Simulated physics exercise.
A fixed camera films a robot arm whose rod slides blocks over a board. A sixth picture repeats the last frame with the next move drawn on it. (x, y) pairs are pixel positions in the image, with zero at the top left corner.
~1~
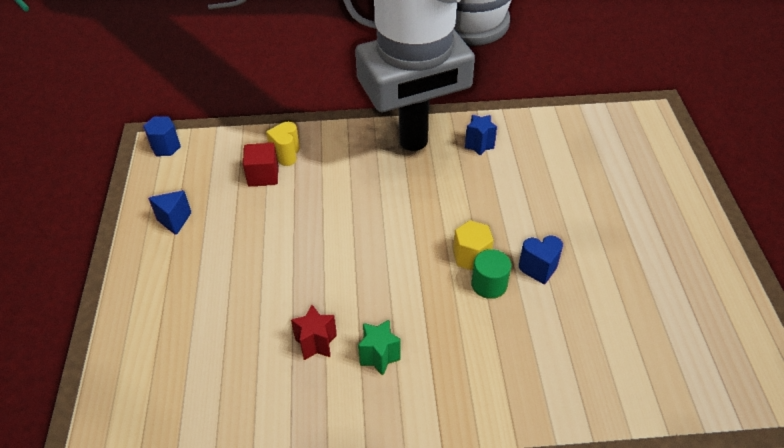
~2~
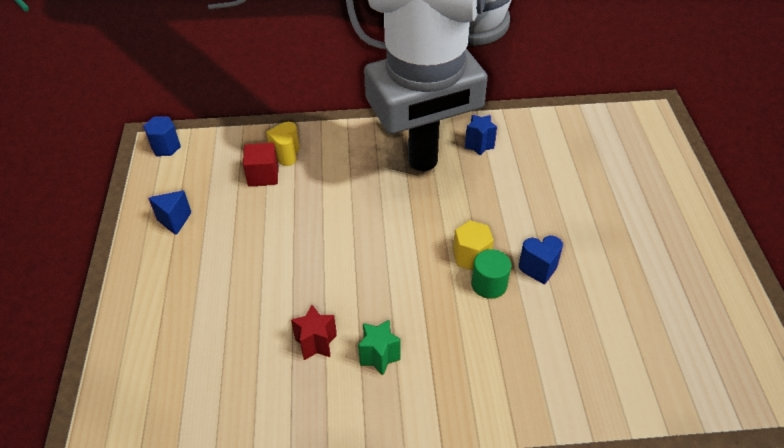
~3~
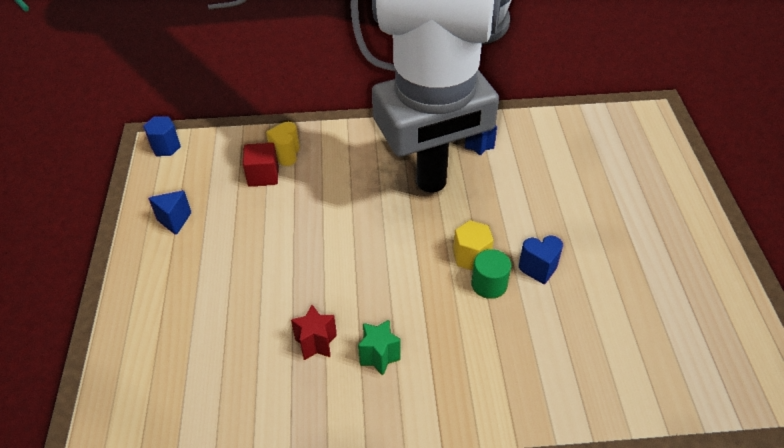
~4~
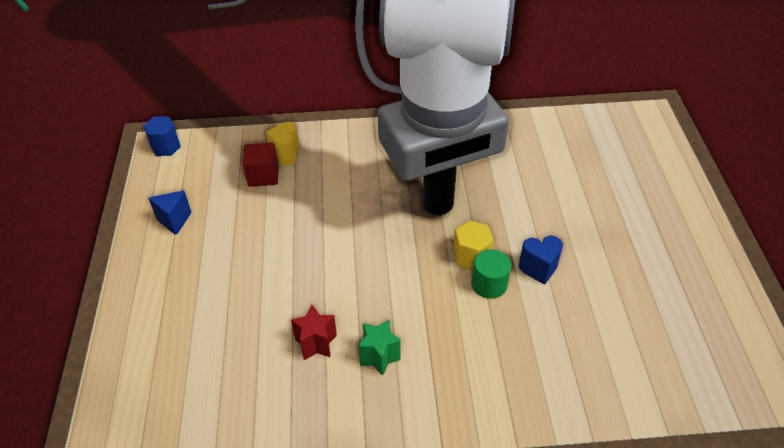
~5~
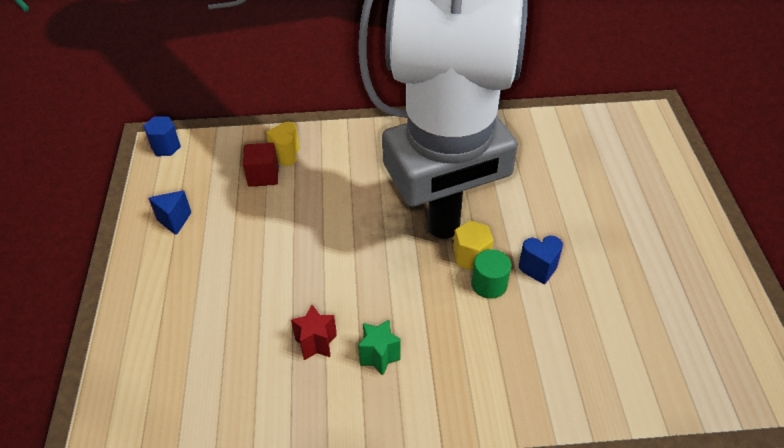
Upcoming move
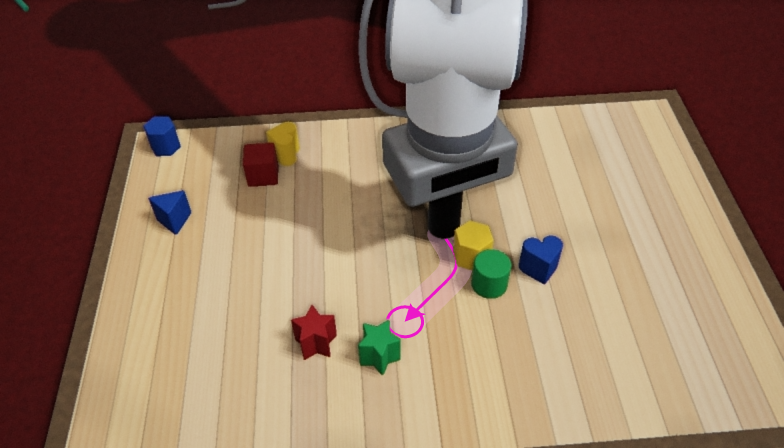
A white and grey robot arm with a black rod moves over a pale striped wooden board on a dark red surface, seen from above at an angle. Blue, red and yellow blocks sit at left, red and green stars near the front, and yellow, green and blue blocks right of centre. The rod slides forward and slightly right, nearing the yellow block, while blocks and camera stay still.
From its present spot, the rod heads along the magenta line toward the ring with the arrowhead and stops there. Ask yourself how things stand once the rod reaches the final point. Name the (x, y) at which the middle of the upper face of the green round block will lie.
Expect it around (511, 277).
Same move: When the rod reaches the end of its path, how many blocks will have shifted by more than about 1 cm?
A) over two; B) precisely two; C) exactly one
(B)
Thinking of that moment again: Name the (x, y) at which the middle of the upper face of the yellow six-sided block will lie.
I predict (493, 250).
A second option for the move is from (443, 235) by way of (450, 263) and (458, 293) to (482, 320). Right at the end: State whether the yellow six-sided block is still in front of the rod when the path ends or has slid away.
Most likely the yellow six-sided block slides off.
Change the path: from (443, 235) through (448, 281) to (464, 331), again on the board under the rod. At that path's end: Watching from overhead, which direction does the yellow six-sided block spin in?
Seen from overhead, it turns anticlockwise.
Drawn move, from (443, 235) by way of (456, 265) and (434, 294) to (405, 322).
The first path, step by step. One third of the way, rod at (457, 258); yellow six-sided block at (493, 250), turned 45° anticlockwise; green round block at (511, 277).
Two thirds of the way, rod at (434, 286); yellow six-sided block at (493, 250), turned 45° anticlockwise; green round block at (511, 277).
At the end, rod at (405, 314); green star-shaped block still; yellow six-sided block at (493, 250), turned 45° anticlockwise; green round block at (511, 277).
